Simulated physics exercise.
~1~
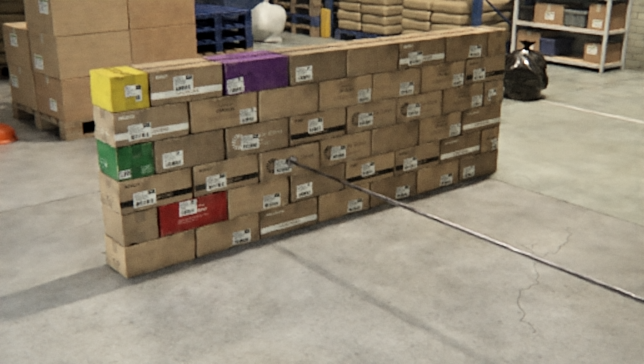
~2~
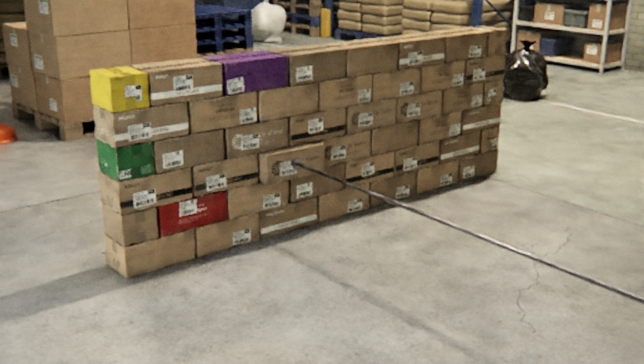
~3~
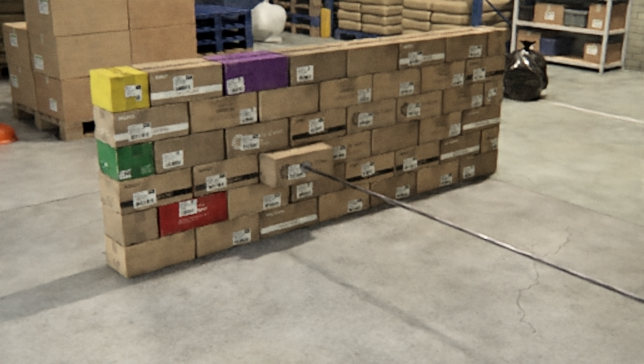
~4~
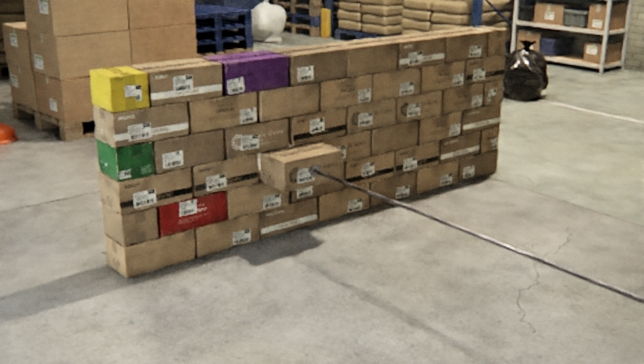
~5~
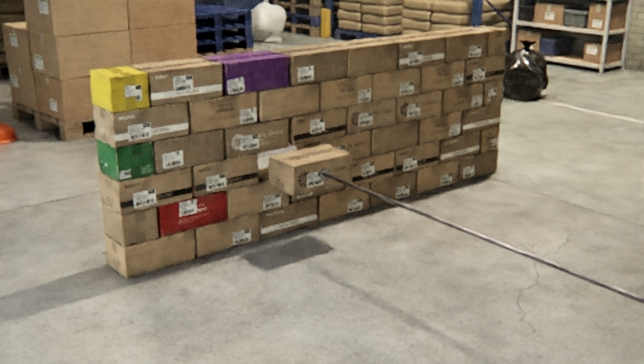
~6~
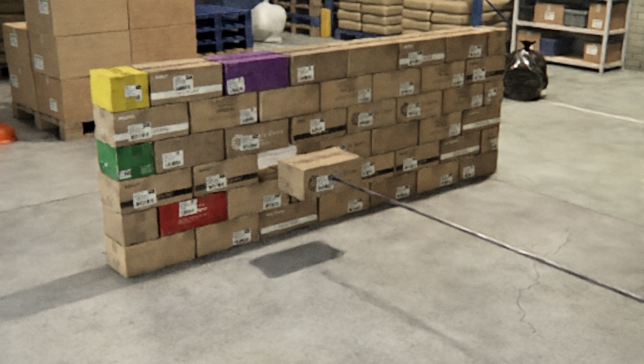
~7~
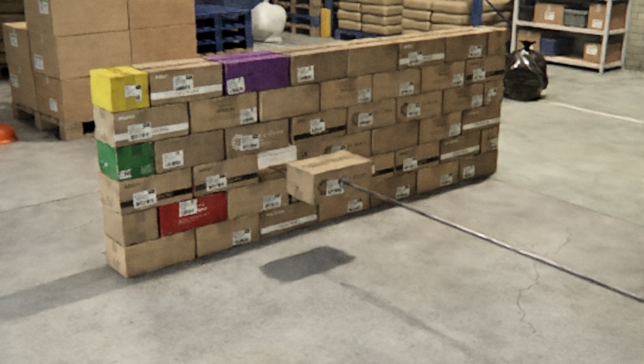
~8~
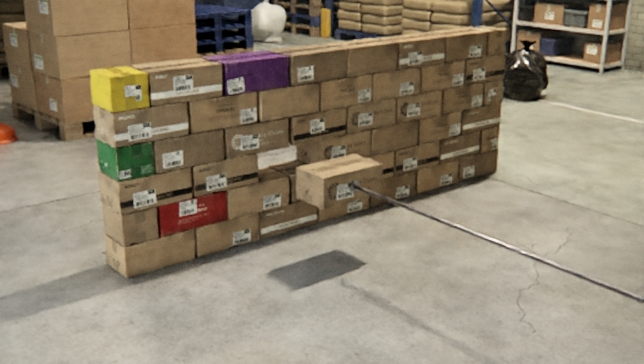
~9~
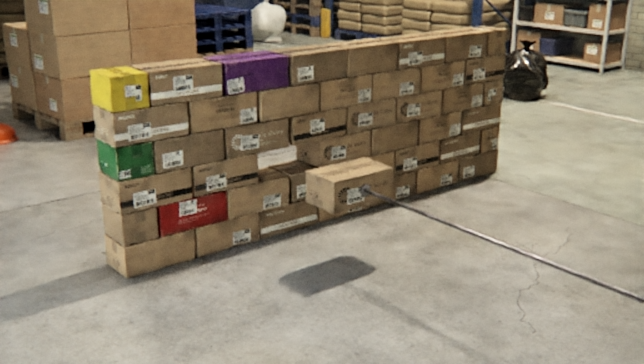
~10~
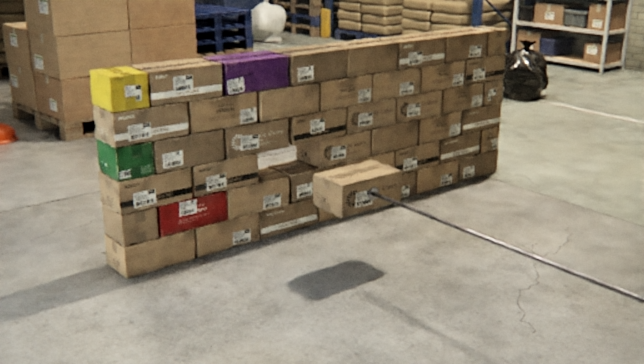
A steel arm pulls one cardboard parcel straight out of a stacked wall, which stays standing.
